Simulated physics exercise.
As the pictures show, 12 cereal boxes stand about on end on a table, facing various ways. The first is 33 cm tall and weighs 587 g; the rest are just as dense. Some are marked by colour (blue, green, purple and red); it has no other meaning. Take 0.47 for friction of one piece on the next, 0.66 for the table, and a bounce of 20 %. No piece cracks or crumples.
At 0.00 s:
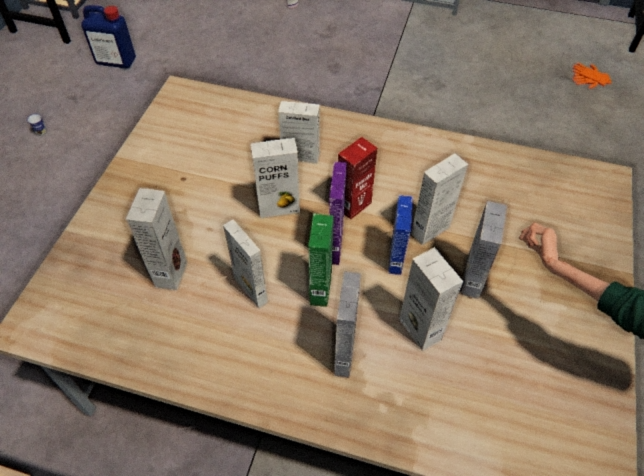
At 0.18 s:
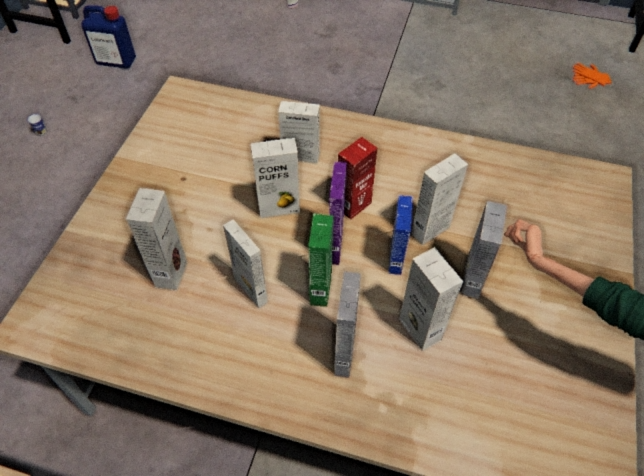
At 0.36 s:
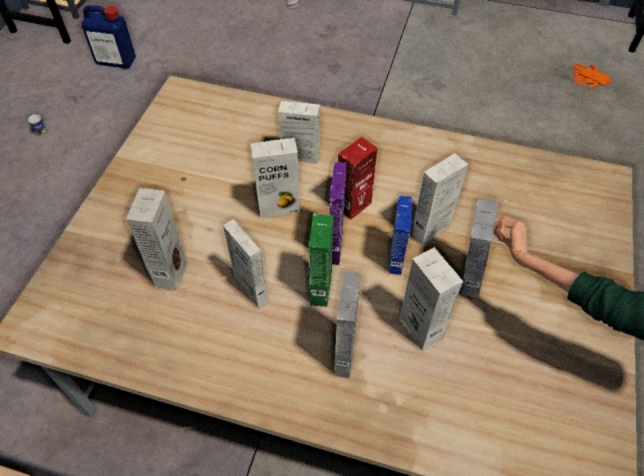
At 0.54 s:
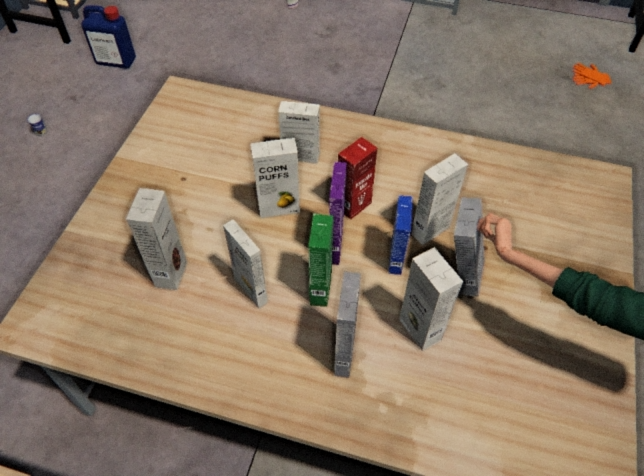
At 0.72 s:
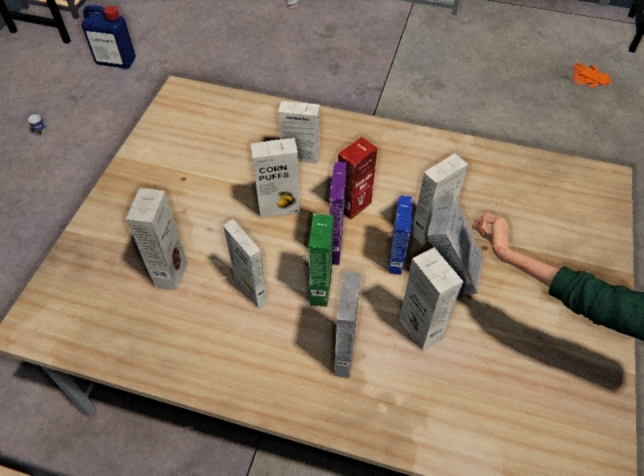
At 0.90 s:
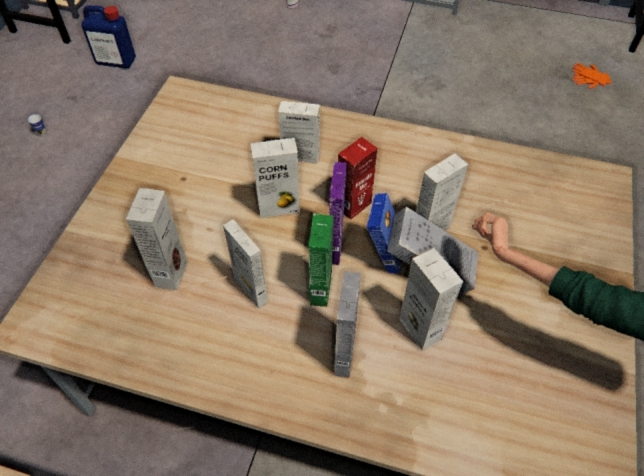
A hand pushes a gray box over to the left, and it tilts the blue box.
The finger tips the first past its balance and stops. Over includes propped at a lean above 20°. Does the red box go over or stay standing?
In the end the red box keeps its feet.
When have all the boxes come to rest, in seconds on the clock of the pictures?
Around 4.5 s.
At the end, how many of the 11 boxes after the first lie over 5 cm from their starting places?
2.
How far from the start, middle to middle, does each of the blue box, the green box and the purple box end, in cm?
Moved: Blue 20, green 0, purple 30.
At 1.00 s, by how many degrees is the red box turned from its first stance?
Roughly 0°.
After 1.00 s, 1 of the 11 other boxes over; red box unmoved; blue box 46° from how it stood.
After 1.18 s, 2 of the 11 other boxes over; red box unmoved; blue box 70° from how it stood.
After 2.22 s, 2 of the 11 other boxes over; red box unmoved; purple box lying flat.
In the end (4.7 s), 2 of the 11 other boxes over; red box unmoved; purple box lying flat; blue box lying flat. Nine left standing. From the last view, middles, red box near (356, 180), purple box near (276, 238).
